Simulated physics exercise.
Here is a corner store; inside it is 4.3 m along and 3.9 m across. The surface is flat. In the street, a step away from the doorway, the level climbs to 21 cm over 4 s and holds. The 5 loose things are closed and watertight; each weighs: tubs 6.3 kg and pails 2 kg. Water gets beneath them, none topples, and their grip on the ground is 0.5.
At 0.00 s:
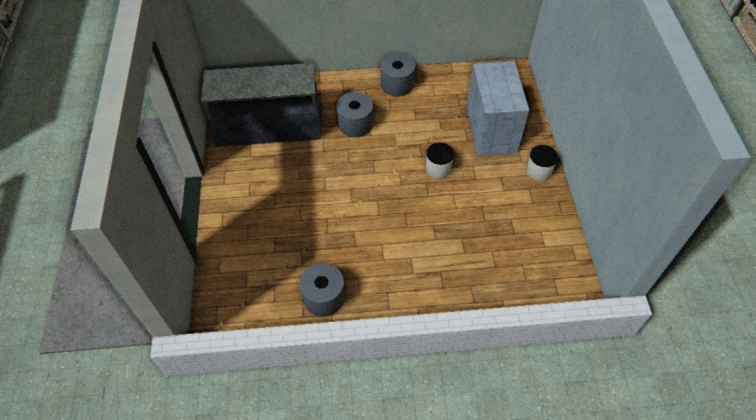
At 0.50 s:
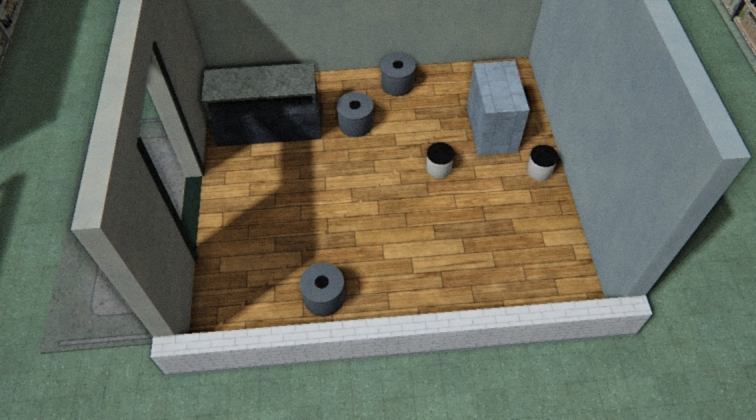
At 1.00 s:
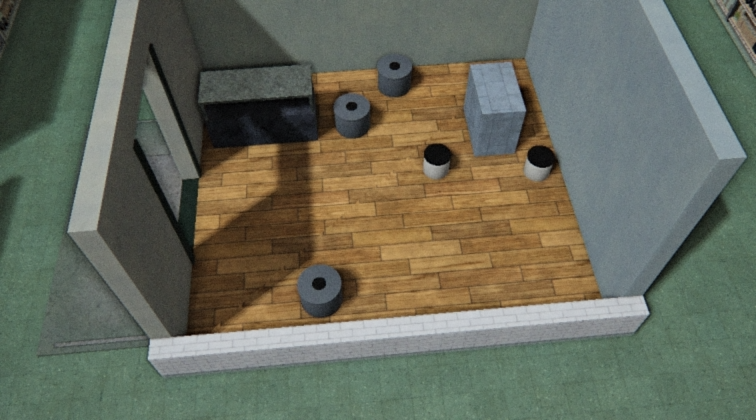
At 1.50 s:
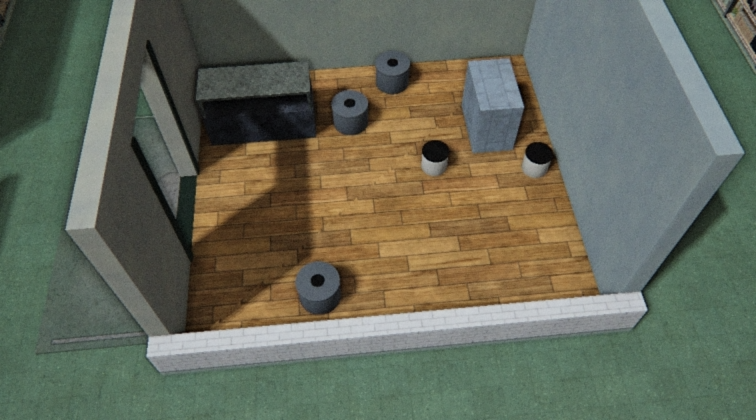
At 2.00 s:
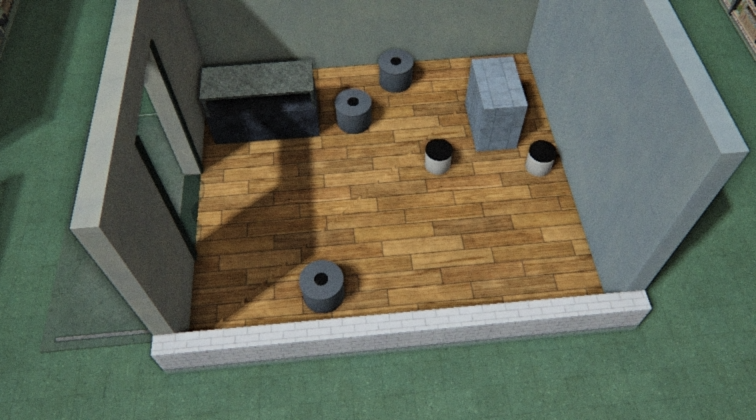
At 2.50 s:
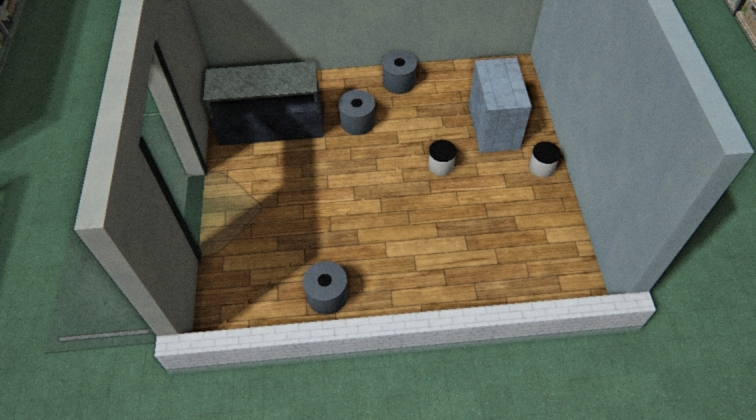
A small corner store with a plank floor and pale grey walls, open at the front above a low white wall, is seen from high above. Three dark grey tubs, two white pails with black tops, a dark counter at back left and a blue-grey block at right stand inside. The view sways very slightly while a thin, clear sheet of water spreads outside the left doorway, then slips in across the floorboards.
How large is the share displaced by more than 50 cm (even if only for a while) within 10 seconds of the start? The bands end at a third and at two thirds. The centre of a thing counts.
Share: From one to two thirds.
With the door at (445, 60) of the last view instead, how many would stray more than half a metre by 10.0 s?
Then 3.
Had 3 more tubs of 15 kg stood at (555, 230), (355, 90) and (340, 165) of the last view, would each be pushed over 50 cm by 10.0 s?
In that order: Over, less, over.
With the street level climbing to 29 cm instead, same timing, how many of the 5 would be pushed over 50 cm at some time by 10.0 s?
In that case 4 of them.
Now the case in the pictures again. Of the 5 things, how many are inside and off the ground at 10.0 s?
I count 4.
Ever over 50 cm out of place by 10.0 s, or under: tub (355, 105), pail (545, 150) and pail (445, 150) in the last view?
In turn: Under, over, more.
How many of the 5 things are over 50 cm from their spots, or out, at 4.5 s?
0 of them.
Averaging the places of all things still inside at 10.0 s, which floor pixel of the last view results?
At about (457, 147).
After 3.5 s 0 of 5 are over 50 cm from their spots; 0 afloat.
After 4.5 s 0 of 5 are over 50 cm from their spots; 0 afloat.
After 7.0 s 2 of 5 are over 50 cm from their spots; 3 afloat.
After 10.0 s 3 of 5 are over 50 cm from their spots, and 3 have been at some point; 4 afloat.
